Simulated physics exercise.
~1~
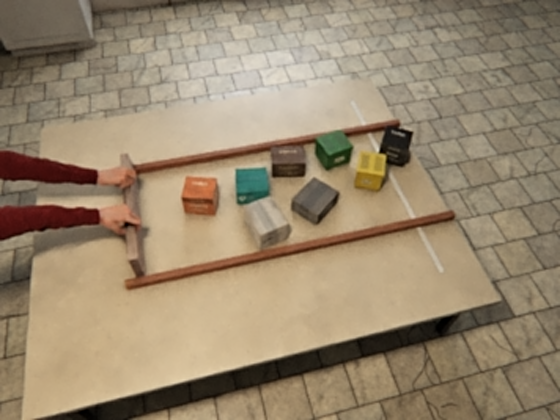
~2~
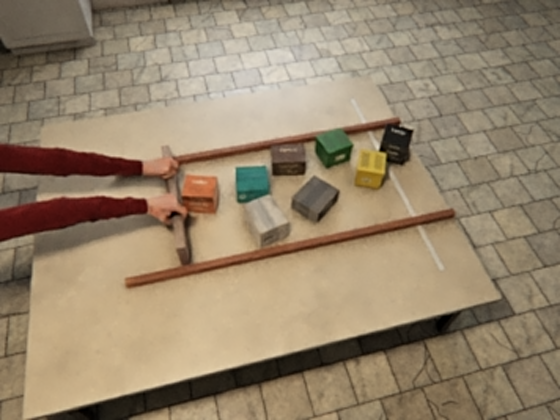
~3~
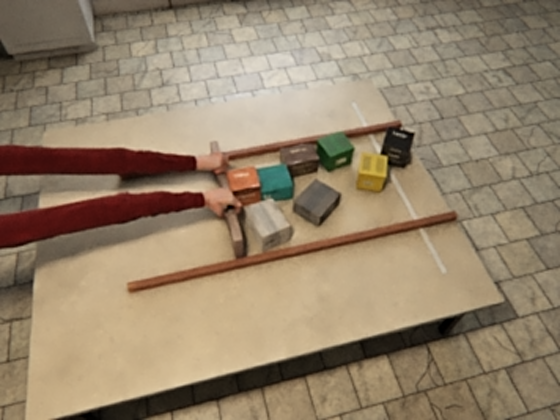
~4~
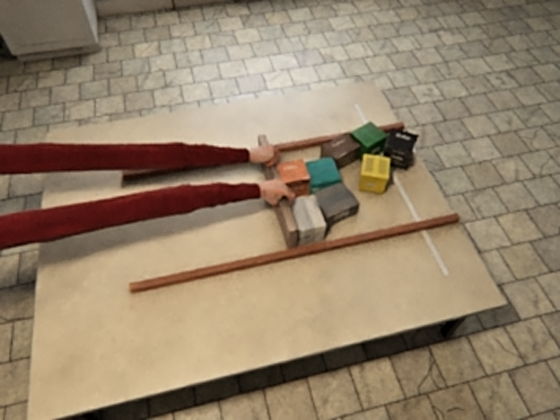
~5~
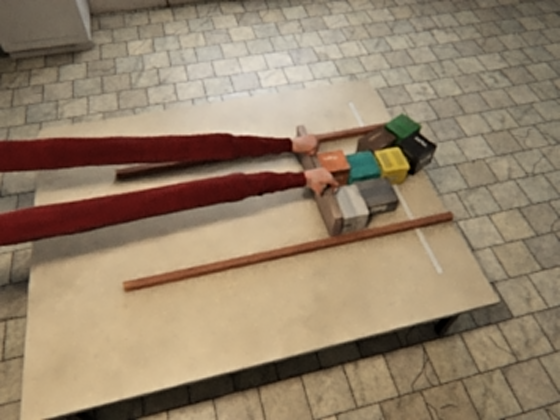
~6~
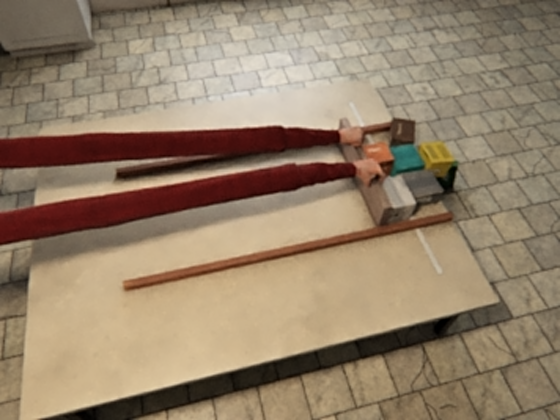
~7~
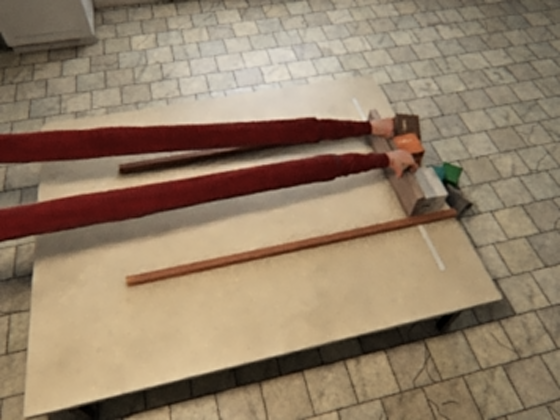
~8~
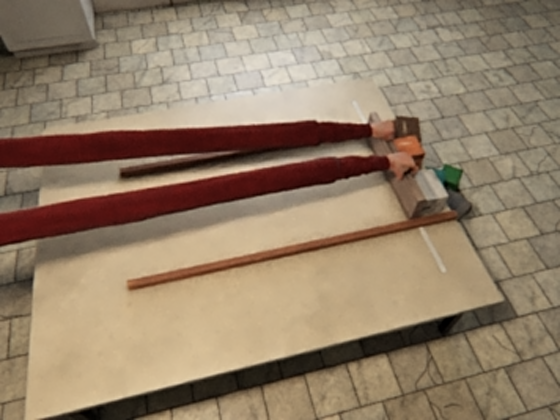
We see two red-sleeved arms push a plank rightward along a table between two wooden rails, gathering scattered coloured boxes until several drop off the far edge; the plank stops near the tape, with the brown, orange and white boxes still against it.
